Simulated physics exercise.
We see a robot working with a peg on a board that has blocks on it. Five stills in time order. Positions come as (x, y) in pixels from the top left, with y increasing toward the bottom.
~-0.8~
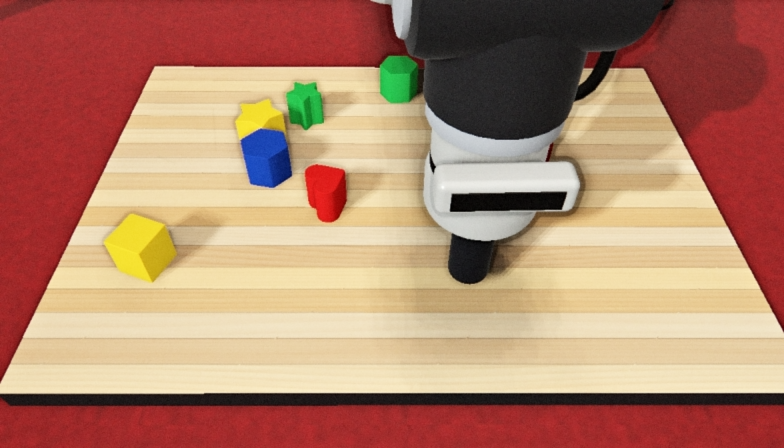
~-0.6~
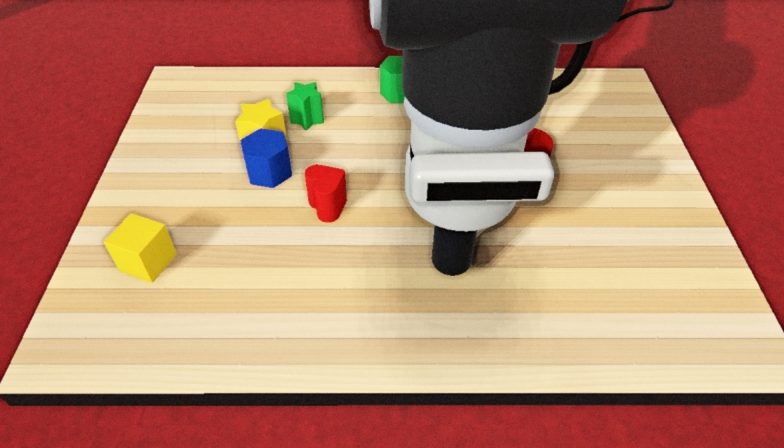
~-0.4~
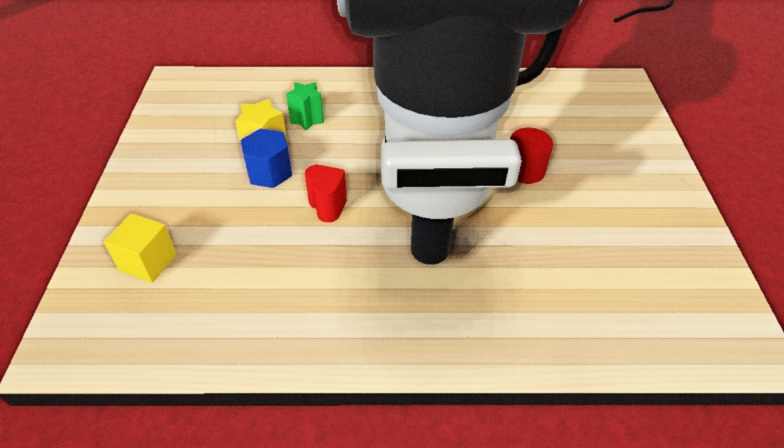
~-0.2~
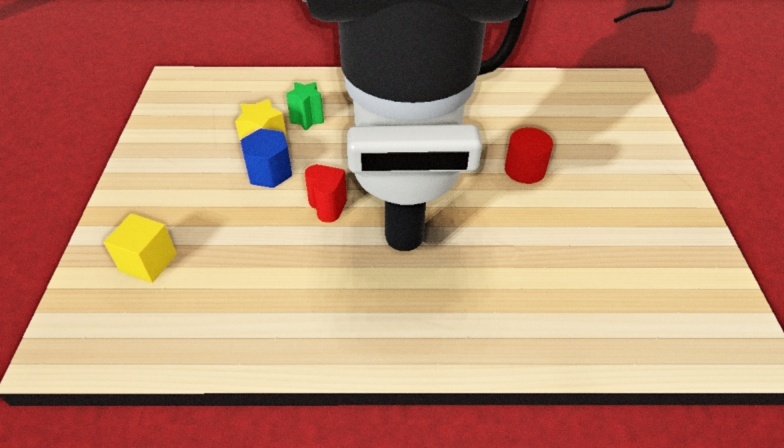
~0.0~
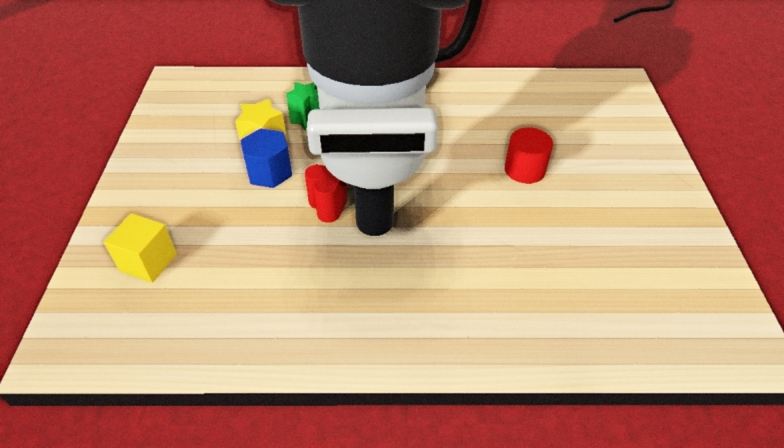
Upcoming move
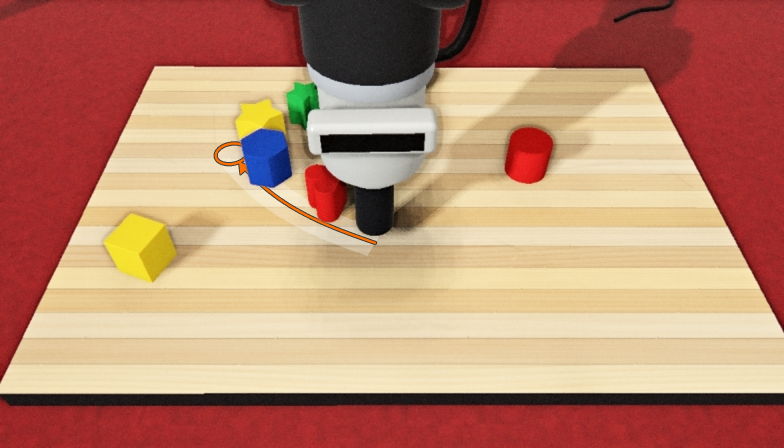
Robot arm with a black peg moving left and slightly back across a wooden board, nearing a red block among still, colourful blocks.
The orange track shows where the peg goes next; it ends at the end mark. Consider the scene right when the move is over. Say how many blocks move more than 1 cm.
The number is three or more.
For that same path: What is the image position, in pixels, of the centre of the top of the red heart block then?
Around (302, 152).
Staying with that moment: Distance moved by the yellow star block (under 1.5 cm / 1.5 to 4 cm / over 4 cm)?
Moves over 4 cm.
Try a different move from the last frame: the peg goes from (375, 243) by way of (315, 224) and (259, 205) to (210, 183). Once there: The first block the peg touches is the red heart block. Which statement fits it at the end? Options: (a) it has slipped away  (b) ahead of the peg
My answer is option a.
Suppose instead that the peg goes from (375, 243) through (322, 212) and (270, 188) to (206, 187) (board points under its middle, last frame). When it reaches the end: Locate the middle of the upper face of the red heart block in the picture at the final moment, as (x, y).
(294, 140)
The line goes from (375, 243) through (287, 204) to (232, 154).
The first path, step by step. One third of the way, peg at (310, 199); red heart block at (310, 163), turned 45° clockwise.
Two thirds of the way, peg at (260, 168); yellow star block at (258, 105), turned 15° anticlockwise; blue hexagonal block at (257, 130); red heart block at (302, 152), turned 105° clockwise.
At the end, peg at (227, 134); yellow star block at (270, 84); blue hexagonal block at (244, 103), turned 65° clockwise; green star block unmoved; red heart block at (302, 152), turned 105° clockwise.
